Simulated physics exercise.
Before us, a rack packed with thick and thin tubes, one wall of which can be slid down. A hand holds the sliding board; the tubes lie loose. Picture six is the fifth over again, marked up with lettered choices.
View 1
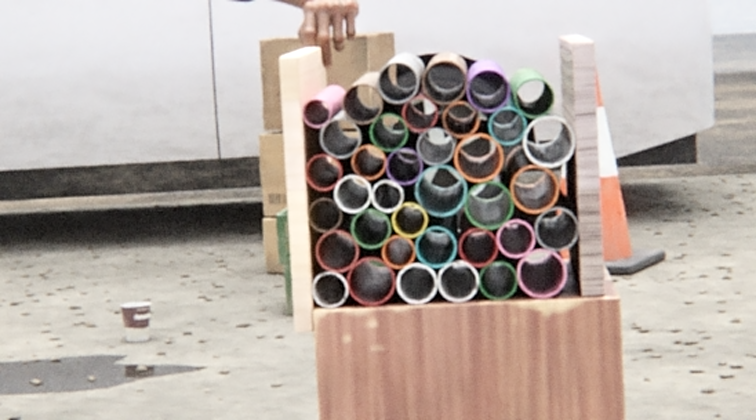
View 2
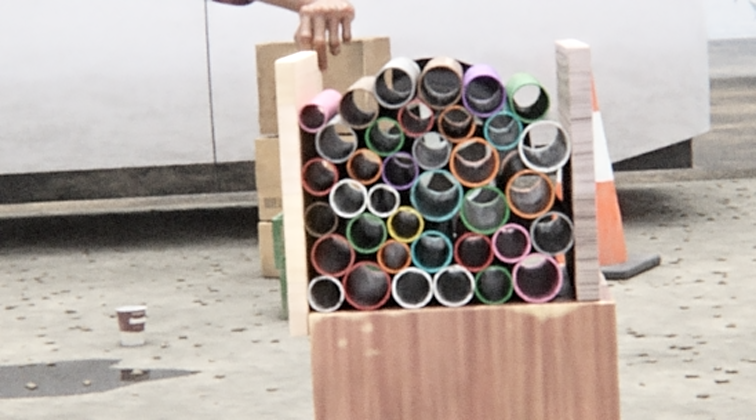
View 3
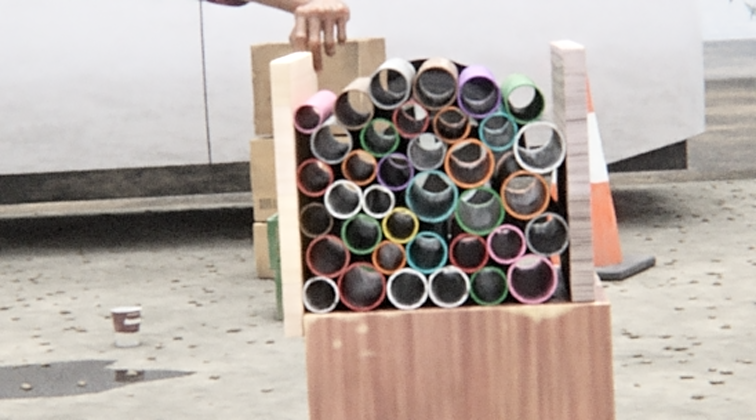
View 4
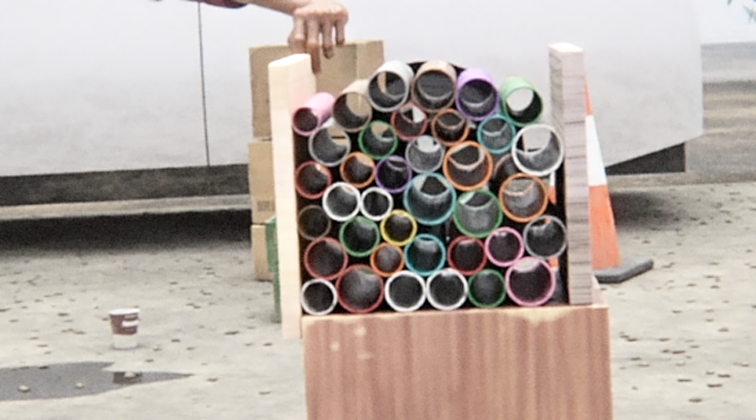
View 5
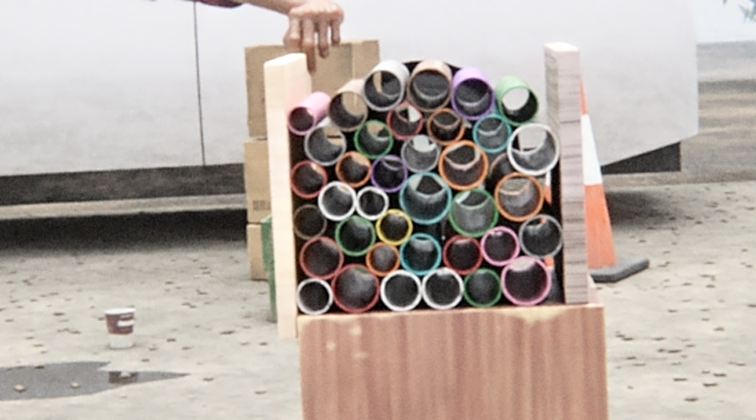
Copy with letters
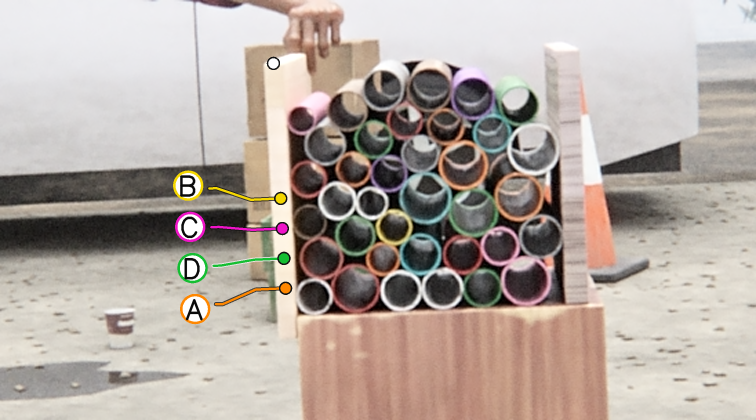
On pavement beside a pale vehicle, a hand stays on a rack of colourful tubes.
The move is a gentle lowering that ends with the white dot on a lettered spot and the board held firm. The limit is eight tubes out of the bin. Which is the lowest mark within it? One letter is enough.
Lower it to C and no more.
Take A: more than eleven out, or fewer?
It loses more than eleven.
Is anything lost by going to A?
Yes, at A.
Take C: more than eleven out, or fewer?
At C, fewer than eleven.
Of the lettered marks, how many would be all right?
The number is two.
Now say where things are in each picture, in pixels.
The first frame shows an orange tube (369, 162); a red tube (420, 114); a brown tube (444, 82).
The second frame shows a brown tube (440, 86); side board (307, 182).
The third frame shows a white tube (321, 295); a pink tube (533, 279).
The fourth frame shows a pink tube (504, 247); an orange tube (523, 198).
The fifth frame shows a purple tube (389, 174); an orange tube (353, 169); a red tube (405, 121).
On the copy, A at (286, 288); B at (281, 198); C at (282, 229); D at (284, 259); the white dot at (273, 64).
On C. First, top of the board (288, 137).
Then, top of the board (292, 220).
Finally, top of the board (293, 228), about five out over the board.
By contrast, A more than eight out over the board; B one out over the board; D nine out over the board.
